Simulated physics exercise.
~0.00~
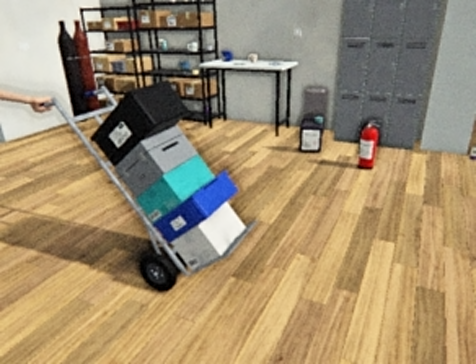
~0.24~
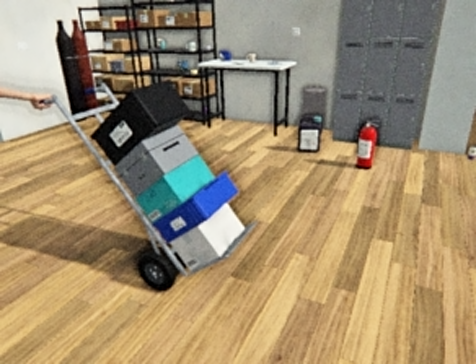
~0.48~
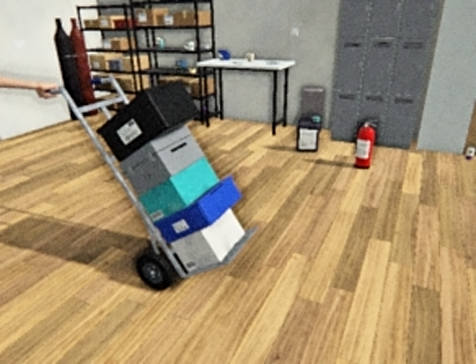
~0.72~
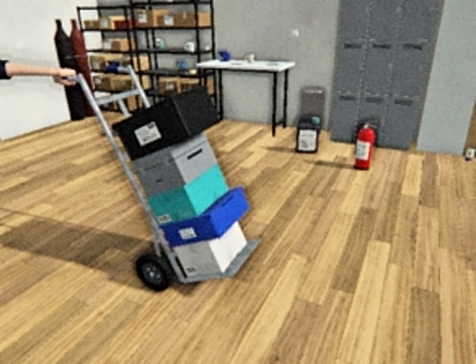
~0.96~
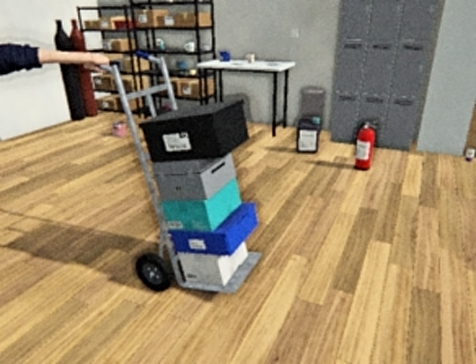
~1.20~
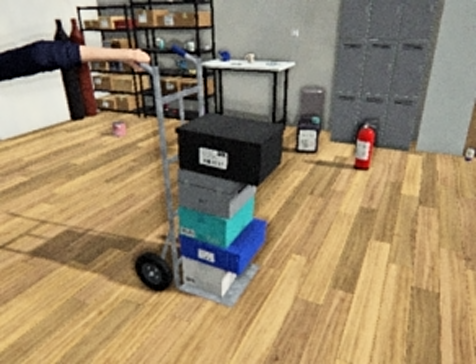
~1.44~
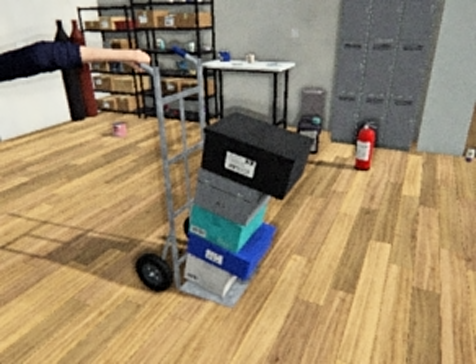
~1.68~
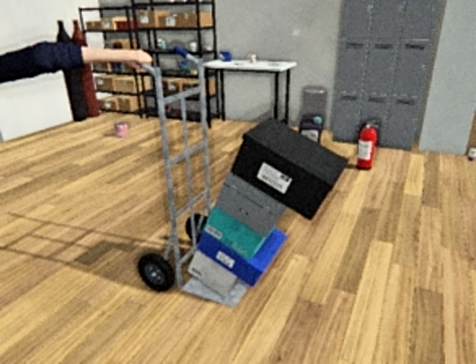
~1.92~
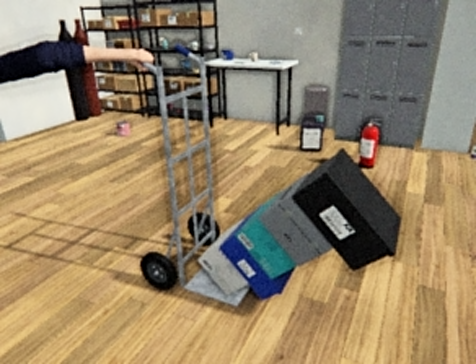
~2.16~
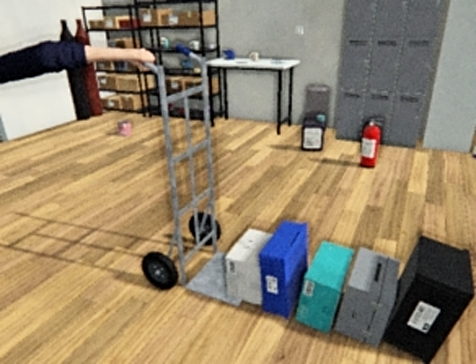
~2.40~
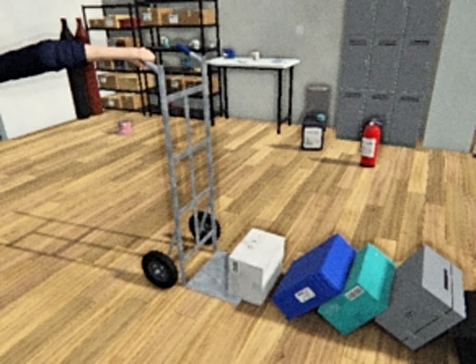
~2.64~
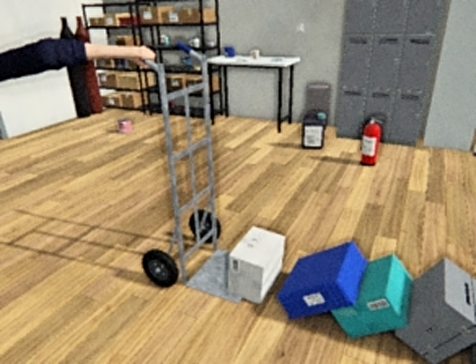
An arm swung a leaning hand truck upright, and its stack of five boxes toppled off to the right, the black one leading. The blue, turquoise and grey ones ended up strewn across the wooden floor, with the white one tipped over at the truck's base.
